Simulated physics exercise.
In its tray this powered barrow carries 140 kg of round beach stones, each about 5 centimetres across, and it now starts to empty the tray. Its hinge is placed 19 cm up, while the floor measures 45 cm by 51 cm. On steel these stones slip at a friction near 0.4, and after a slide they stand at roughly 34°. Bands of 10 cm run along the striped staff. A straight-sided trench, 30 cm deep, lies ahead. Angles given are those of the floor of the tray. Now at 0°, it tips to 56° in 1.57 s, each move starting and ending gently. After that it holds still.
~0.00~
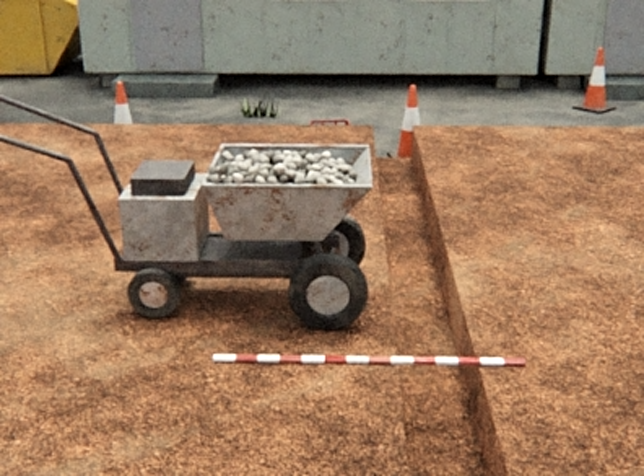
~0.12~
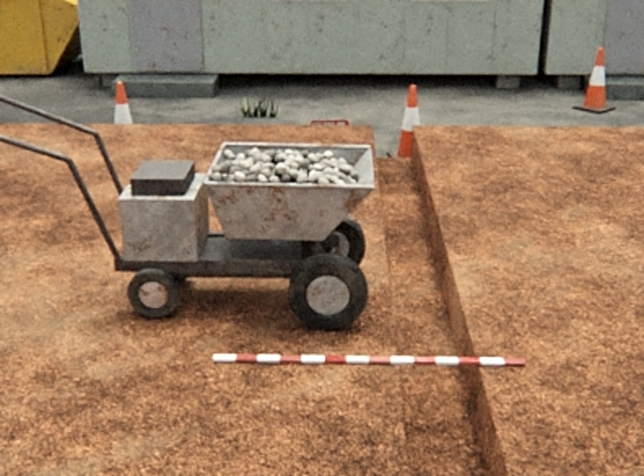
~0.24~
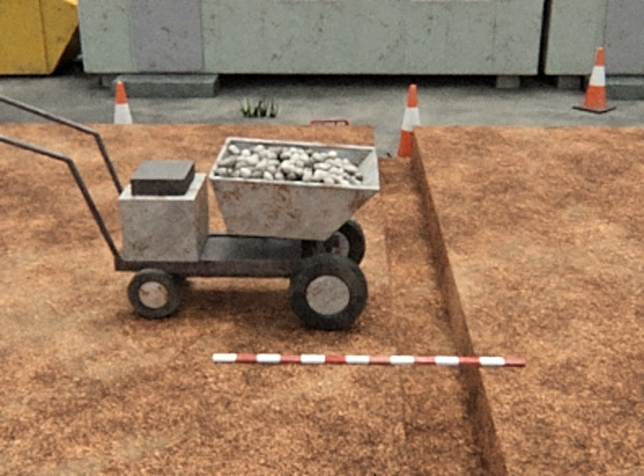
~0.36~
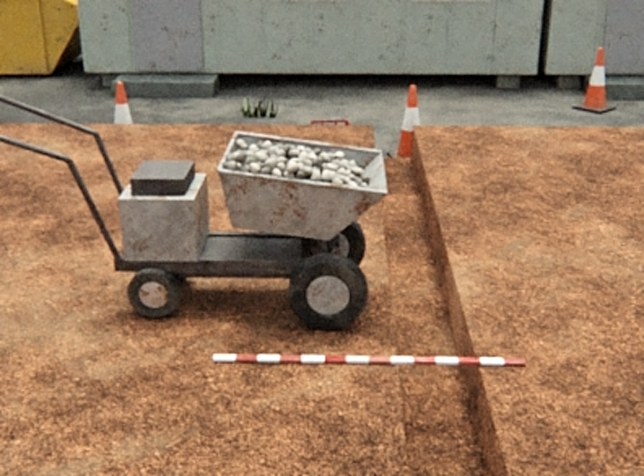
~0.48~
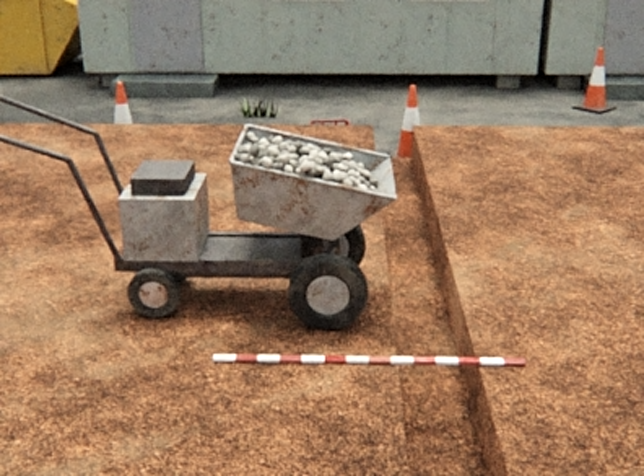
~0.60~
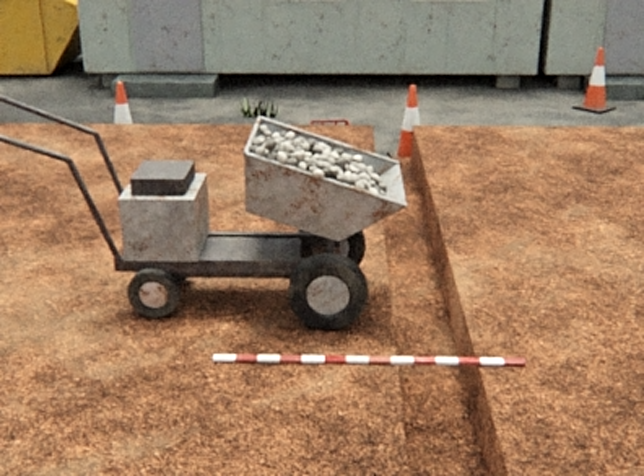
The grey metal tray of a small four-wheeled powered barrow, heaped with round pale and grey stones, tilts gently forward to the right, its rear rising while the barrow stays in place. The scene is an outdoor yard of orange-brown ground, viewed from the side and slightly above by a still camera. A red-and-white striped staff lies in front, a straight-sided trench cuts the ground at right, and orange-and-white cones stand before grey-green containers behind.
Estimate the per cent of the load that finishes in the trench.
Roughly 35 percent.
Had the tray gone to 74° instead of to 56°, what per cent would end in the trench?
About 35%.
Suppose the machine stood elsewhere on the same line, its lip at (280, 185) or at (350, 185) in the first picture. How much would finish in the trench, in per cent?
I'd expect close to 60 per cent at the first and 55 per cent at the second.
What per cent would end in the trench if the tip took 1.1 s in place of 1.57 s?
About 30 percent, I'd say.
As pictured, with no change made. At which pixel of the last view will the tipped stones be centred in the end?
At about pixel (474, 299) in the last view.
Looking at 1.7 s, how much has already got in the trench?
By that point it's something like 5 in a hundred.
After 1.2 s the floor is at 47°; 100 % in the tray; the foremost stones are at (438, 228).
After 1.7 s the floor is at 56°; 71 % in the tray, 6 % in the trench, 22 % past the trench; the foremost stones are at (537, 307).
After 2.0 s the floor is at 56°; 50 % in the tray, 9 % in the trench, 41 % past the trench; the foremost stones are at (596, 302).
After 4.0 s the floor is at 56°; 23 % in the tray, 35 % in the trench, 42 % past the trench; the foremost stones are at (639, 312).
